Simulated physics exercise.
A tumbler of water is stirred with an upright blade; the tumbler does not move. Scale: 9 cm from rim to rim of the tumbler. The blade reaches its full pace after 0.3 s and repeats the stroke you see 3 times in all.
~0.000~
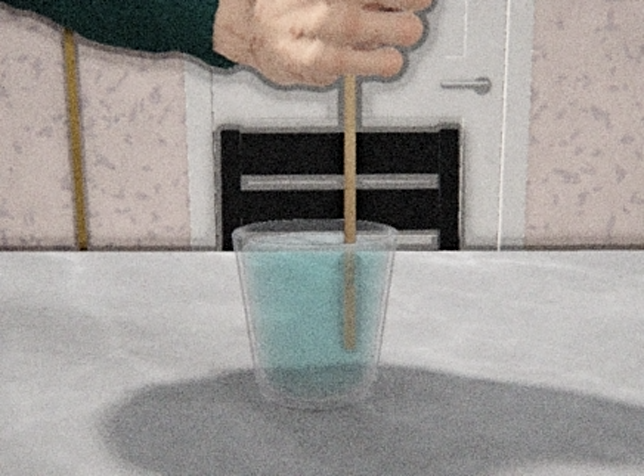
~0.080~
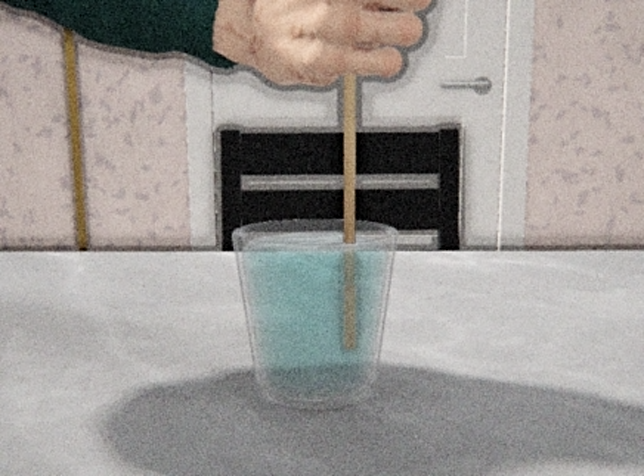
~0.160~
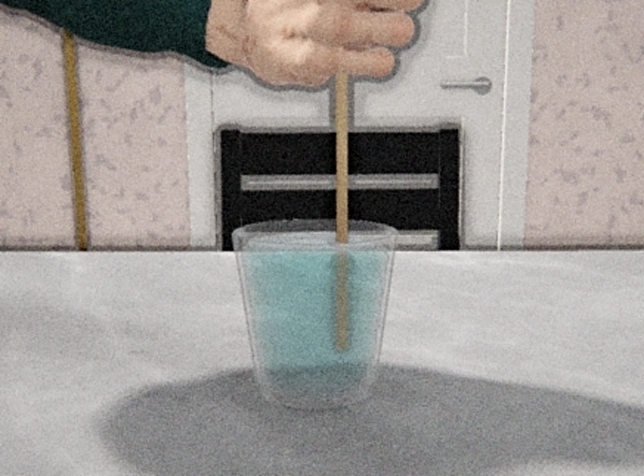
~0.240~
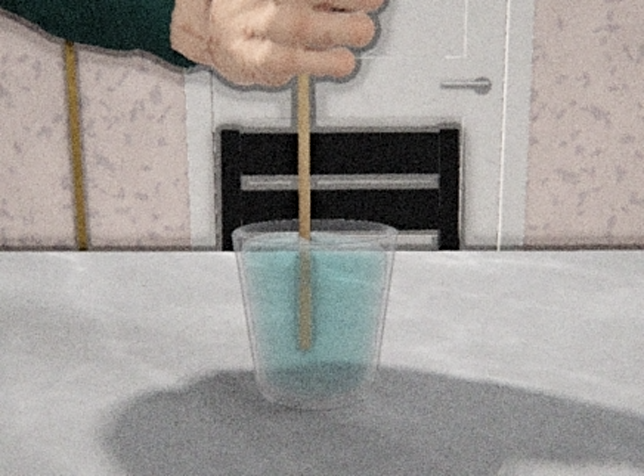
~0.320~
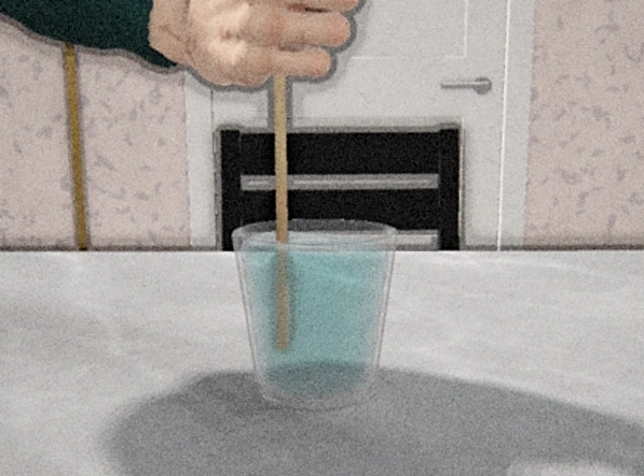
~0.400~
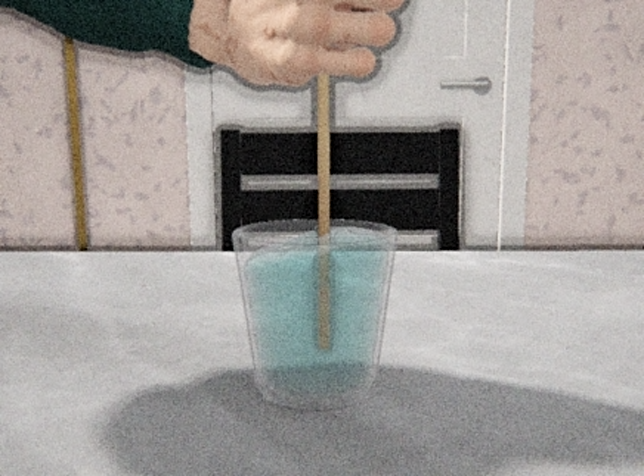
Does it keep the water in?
The tumbler loses some.
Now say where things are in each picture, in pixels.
The stem is at (350, 123); surface from (241, 245) to (389, 247); the rim runs from (236, 235) to (395, 235), in the first frame.
The stem is at (350, 123); surface from (241, 244) to (389, 246), in the second frame.
The stem is at (342, 123); surface from (241, 246) to (389, 248), in the third frame.
The stem is at (304, 123); surface from (241, 242) to (389, 248), in the fourth frame.
The stem is at (280, 123); surface from (242, 240) to (390, 244), in the fifth frame.
The stem is at (323, 123); surface from (242, 255) to (390, 237), in the sixth frame.
By 0.62 s 0 ml is over the rim.
By 0.83 s 1 ml is over the rim.
By 1.05 s 2 ml is over the rim.
By 1.27 s 6 ml is over the rim.
At rest 6 ml is over the rim.
